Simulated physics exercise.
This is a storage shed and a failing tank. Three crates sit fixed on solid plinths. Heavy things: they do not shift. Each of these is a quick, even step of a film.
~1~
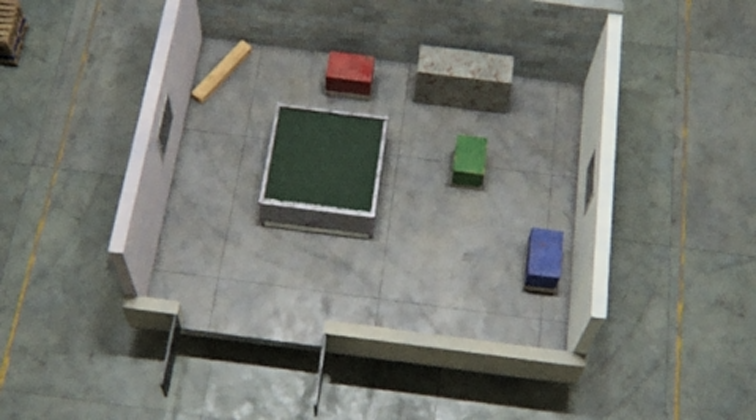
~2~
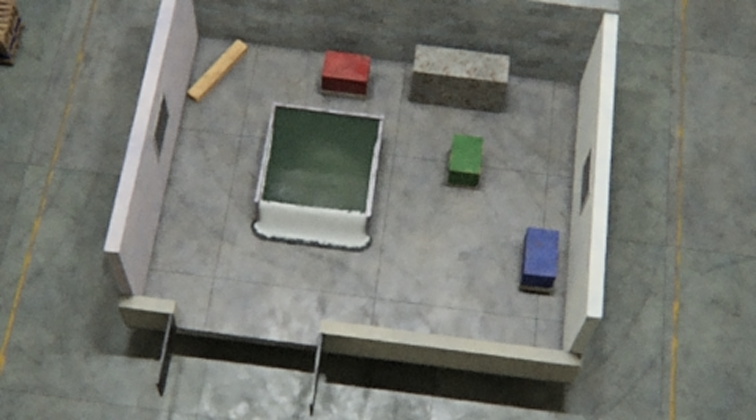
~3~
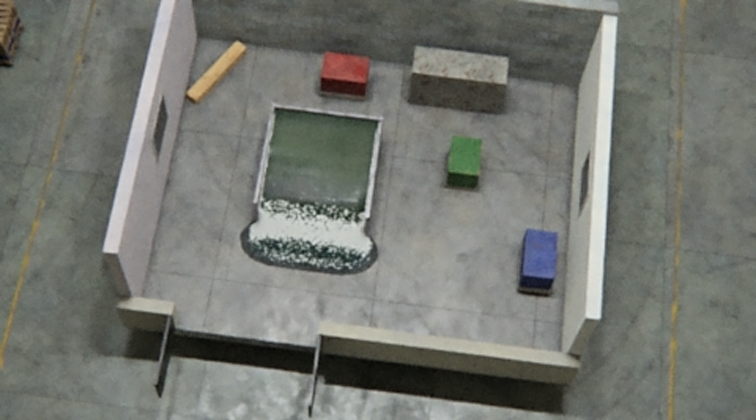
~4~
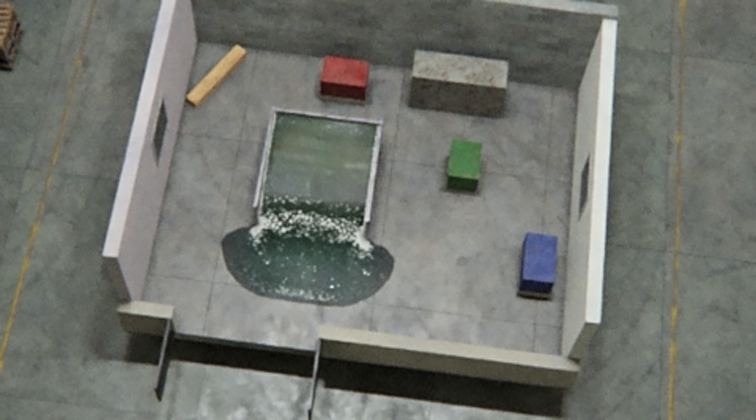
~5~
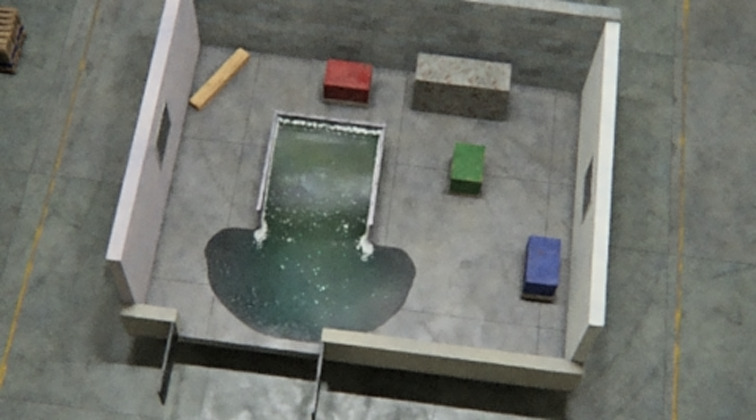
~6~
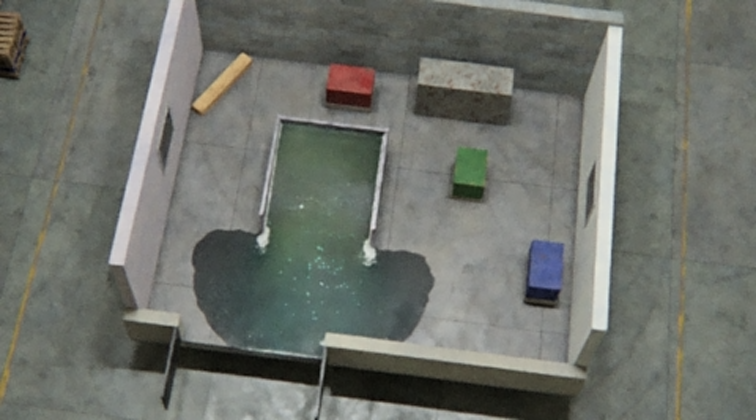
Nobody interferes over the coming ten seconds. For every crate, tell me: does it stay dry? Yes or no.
Here is how it goes: The green crate, yes, it stays dry; the red crate, yes, it stays dry; the blue crate, no, it gets wet.
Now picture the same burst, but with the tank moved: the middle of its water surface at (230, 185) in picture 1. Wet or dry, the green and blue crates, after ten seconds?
As I see it, green is not reached, and blue is not reached.
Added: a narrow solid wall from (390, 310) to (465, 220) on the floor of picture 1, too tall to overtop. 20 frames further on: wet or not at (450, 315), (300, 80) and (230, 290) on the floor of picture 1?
First inundated, then unwetted, then inundated.
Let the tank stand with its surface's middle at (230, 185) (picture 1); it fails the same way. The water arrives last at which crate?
It is the crate marked green.
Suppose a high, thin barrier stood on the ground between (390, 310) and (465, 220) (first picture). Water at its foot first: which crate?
The blue crate is first.
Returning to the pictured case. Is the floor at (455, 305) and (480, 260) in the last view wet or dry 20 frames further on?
Taking the two points in turn, the first is waterlogged and the second is waterlogged.
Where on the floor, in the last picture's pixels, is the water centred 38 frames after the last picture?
I'd put my finger on (401, 254).
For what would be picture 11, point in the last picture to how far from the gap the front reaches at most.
Close to (488, 367), I think.
A moment on, water covers 30 % of the floor; the green crate not reached, the red crate not reached, the blue crate not reached.
Next, water covers 35 % of the floor; the green crate not reached, the red crate not reached, the blue crate not reached.
Then, water covers 45 % of the floor; the green crate not reached, the red crate not reached, the blue crate water round its plinth.
Later, water covers 75 % of the floor; the green crate water round its plinth, the red crate not reached, the blue crate water round its plinth.
In the end, water covers 85 % of the floor; the green crate stayed above the water, the red crate stayed above the water, the blue crate was topped.
